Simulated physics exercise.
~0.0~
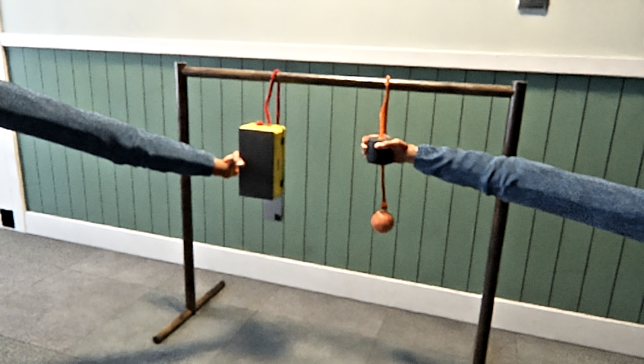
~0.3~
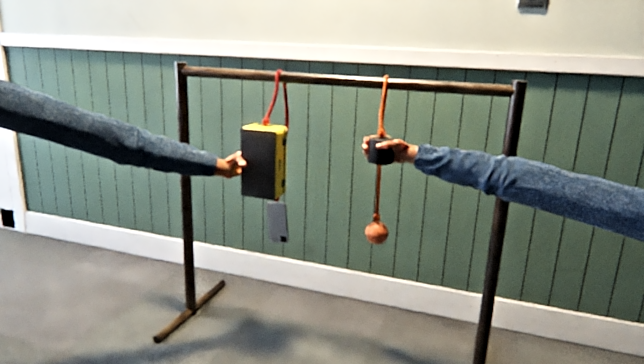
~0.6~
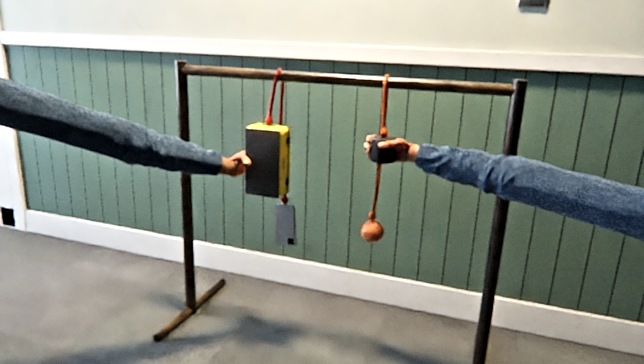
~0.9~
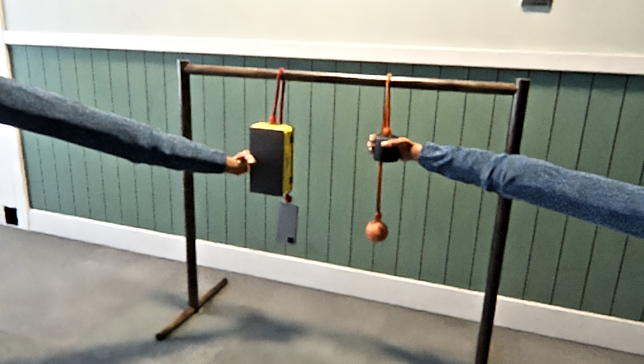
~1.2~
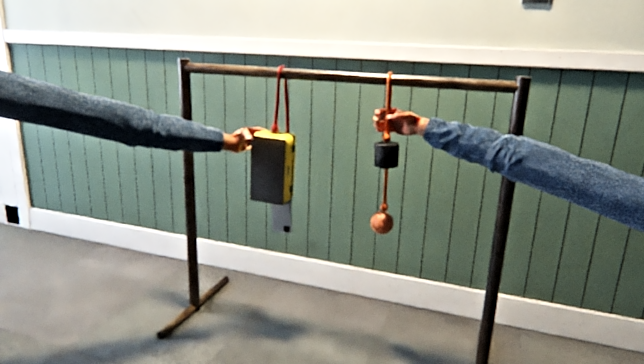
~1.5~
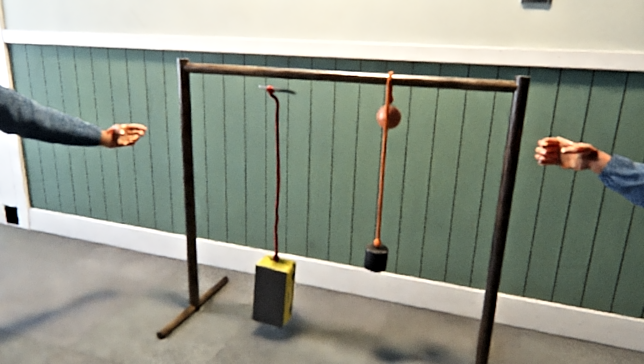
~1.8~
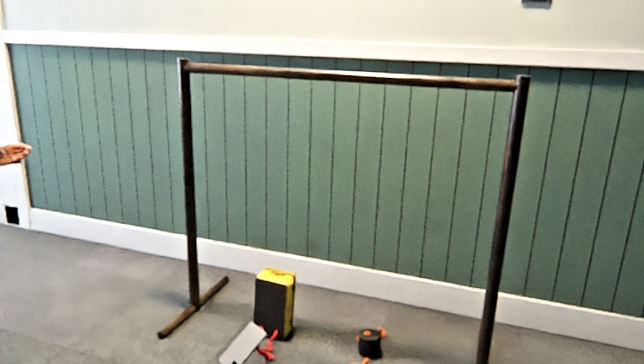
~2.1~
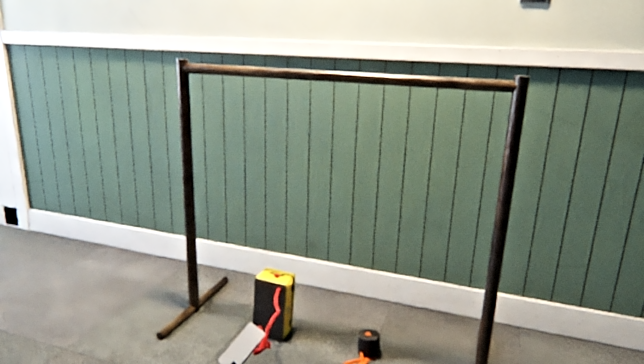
Yellow-and-black case and small dark object hanging from ropes over a rail, dropping to the floor after two hands let go.
